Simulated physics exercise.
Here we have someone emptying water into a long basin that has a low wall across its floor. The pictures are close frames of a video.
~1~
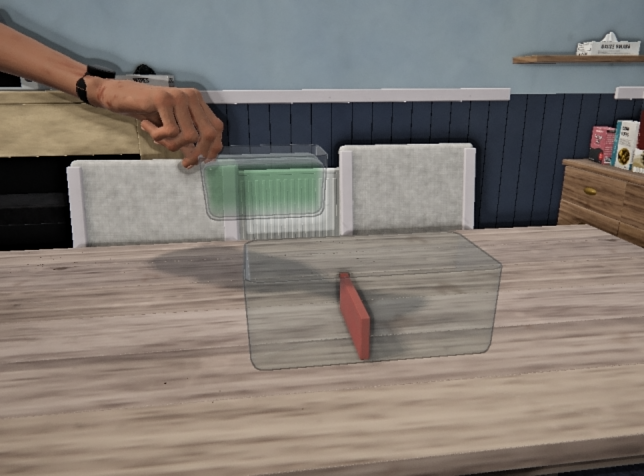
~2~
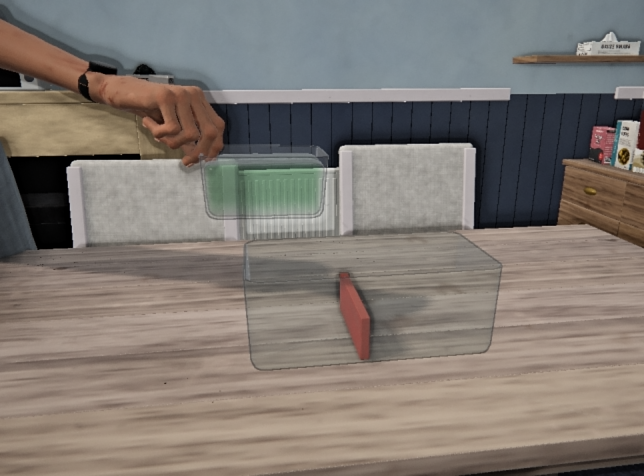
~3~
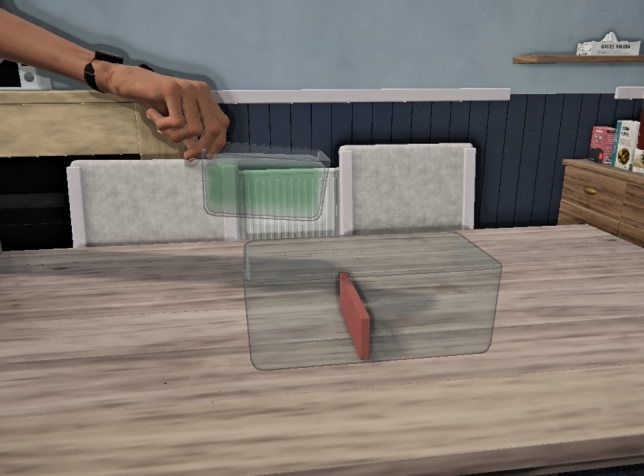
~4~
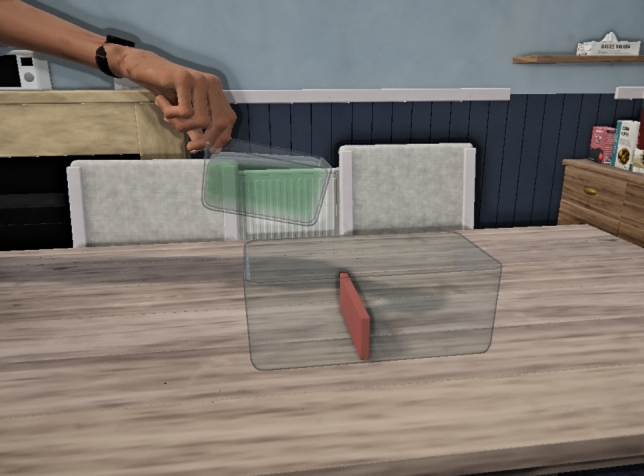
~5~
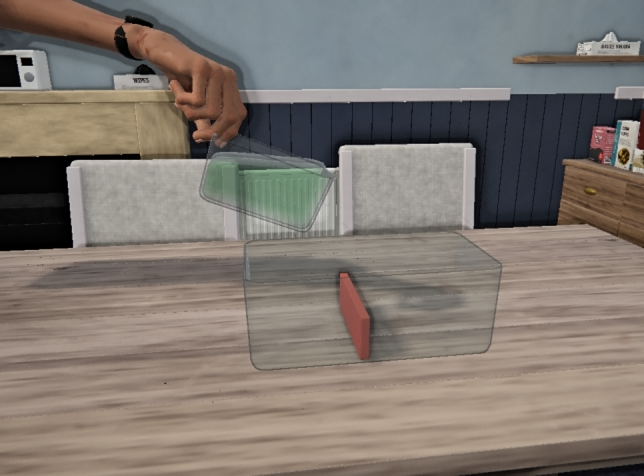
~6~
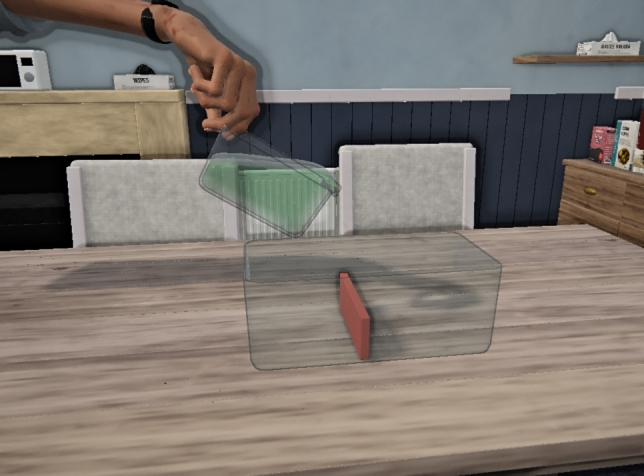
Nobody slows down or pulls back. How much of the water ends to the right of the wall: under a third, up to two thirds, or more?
The share right of the wall is from a third to two thirds.
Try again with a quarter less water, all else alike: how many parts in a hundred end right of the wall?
Near 45 %.
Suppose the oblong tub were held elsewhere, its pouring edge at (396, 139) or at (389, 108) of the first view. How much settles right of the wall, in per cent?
Roughly 90 per cent, and 90 per cent.
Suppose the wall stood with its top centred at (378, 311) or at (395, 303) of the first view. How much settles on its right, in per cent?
About 35 and 10 per cent.
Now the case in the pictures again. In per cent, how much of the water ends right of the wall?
Roughly 60 in a hundred.
A moment on, the oblong tub is tipped on its side and 20 per cent is still to pour, 11 is left of the wall and 41 right of it.
Next, the oblong tub is tipped right over and 4 per cent is still to pour, 35 is left of the wall and 57 right of it.
Then the oblong tub is tipped right over and 0 per cent is still to pour, 40 is left of the wall and 58 right of it.
Later the oblong tub is tipped right over and 0 per cent is still to pour, 41 is left of the wall and 58 right of it.
In the end 41 per cent lies left of the wall, 58 right of it and 2 outside.
